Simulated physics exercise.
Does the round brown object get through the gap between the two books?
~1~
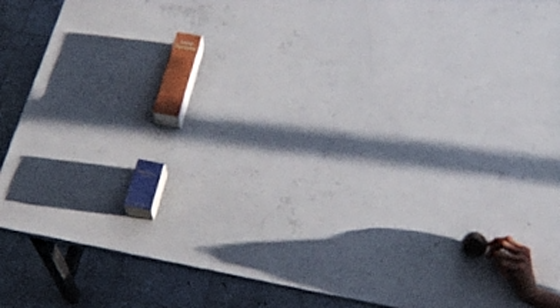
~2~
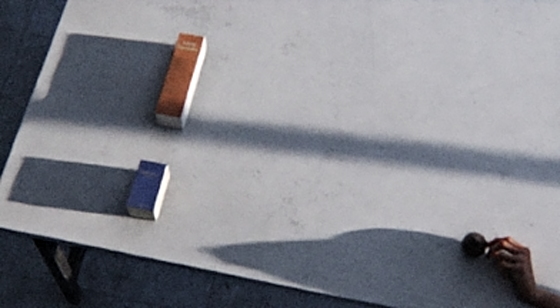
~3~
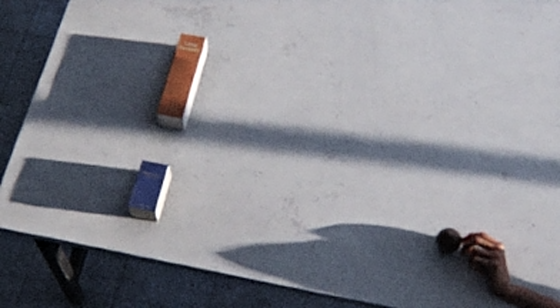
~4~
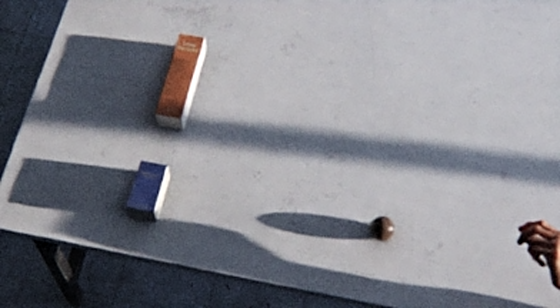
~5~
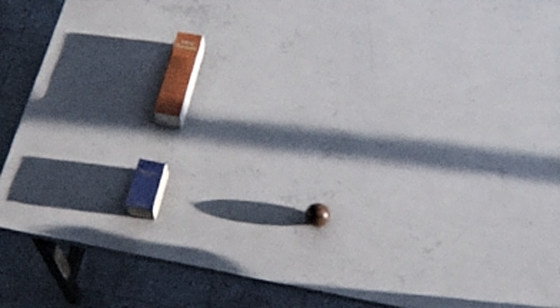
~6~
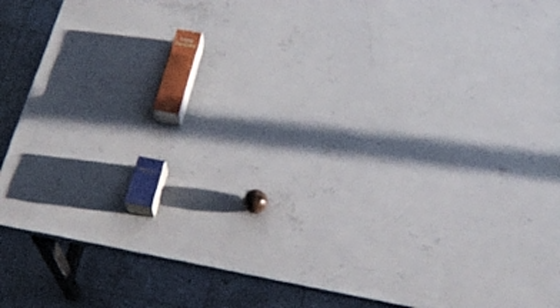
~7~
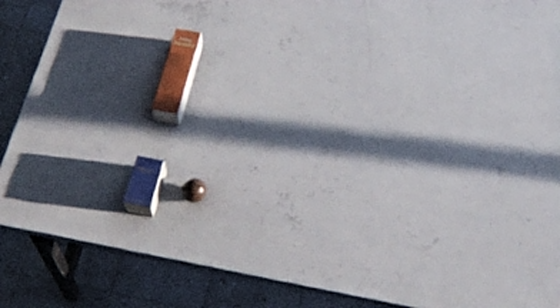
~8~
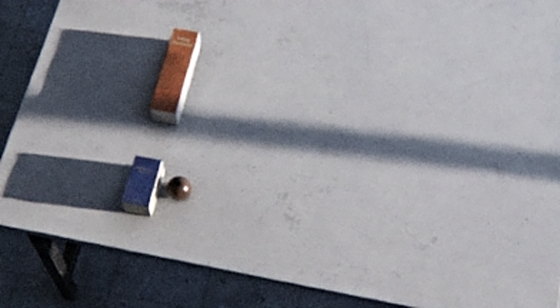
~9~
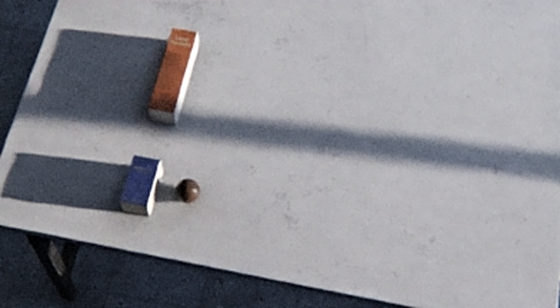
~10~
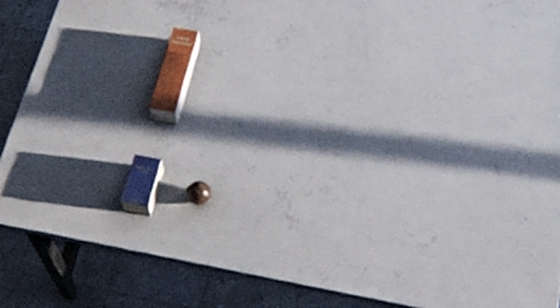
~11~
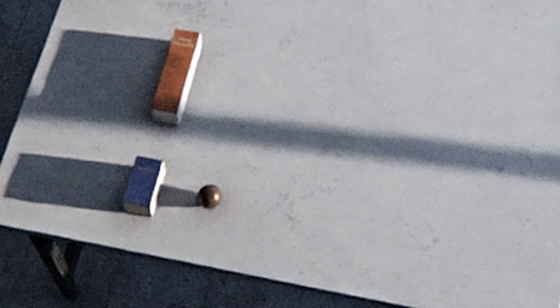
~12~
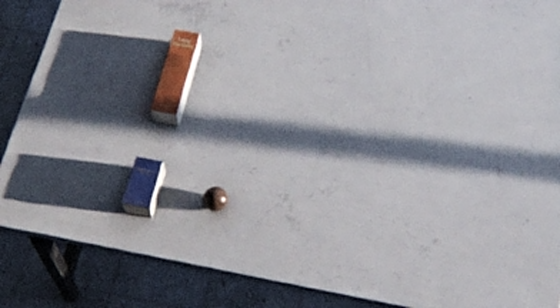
No, it hits the blue book, rolls back a short way to the right and stops in front of it.
